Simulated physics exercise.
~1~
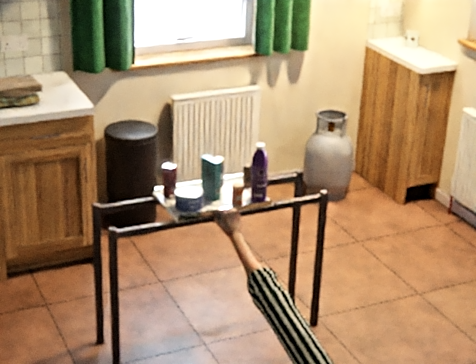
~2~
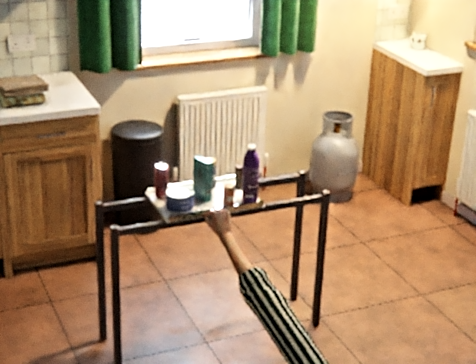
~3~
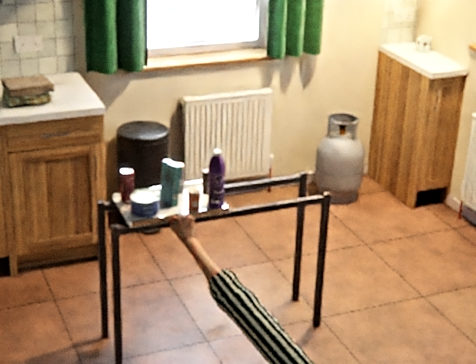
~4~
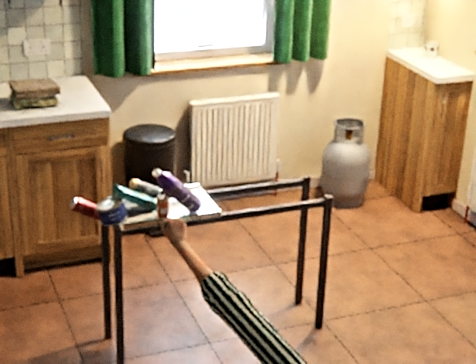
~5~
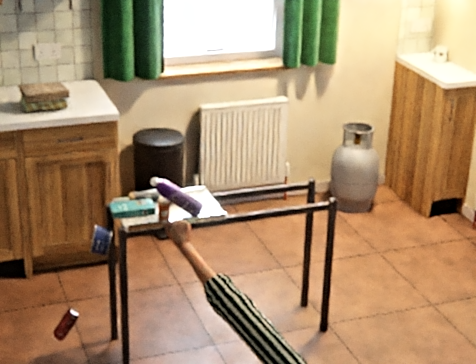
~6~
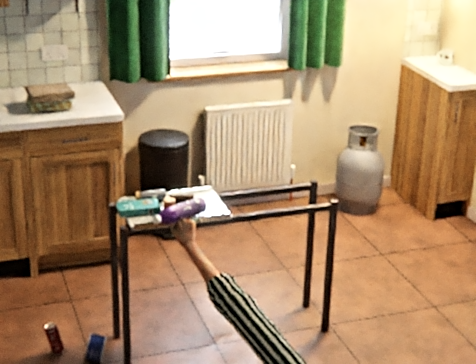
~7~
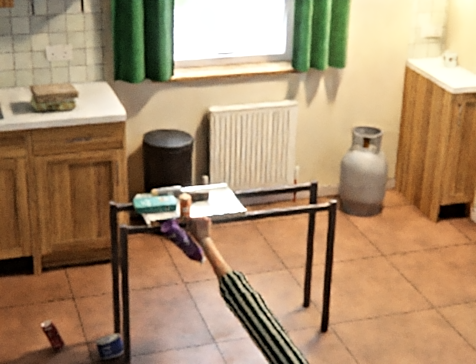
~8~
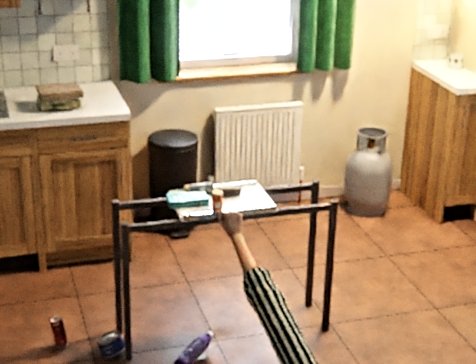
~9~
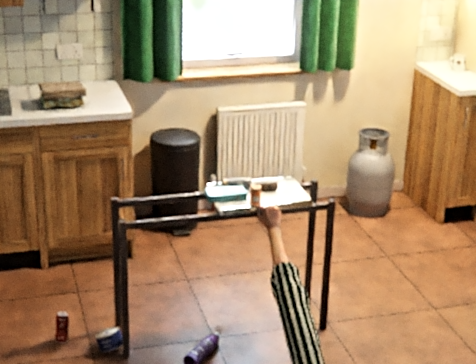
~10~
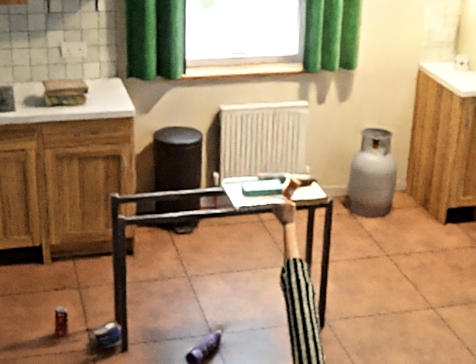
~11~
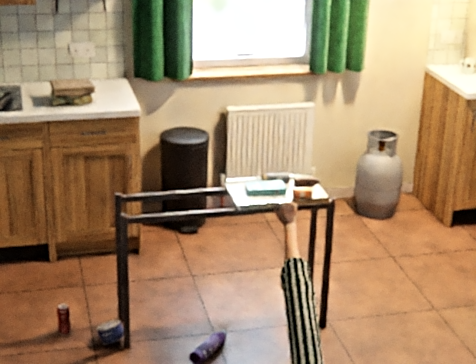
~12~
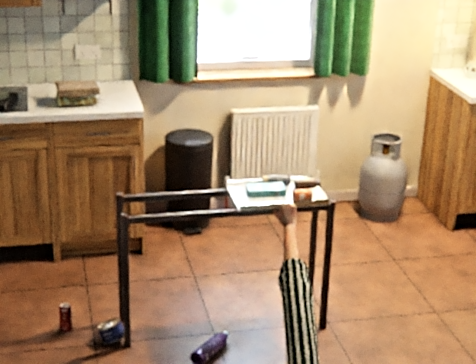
Striped-sleeved arm sliding a loaded tray left along a metal frame, toppling containers, three falling to the floor, then pushing it right.
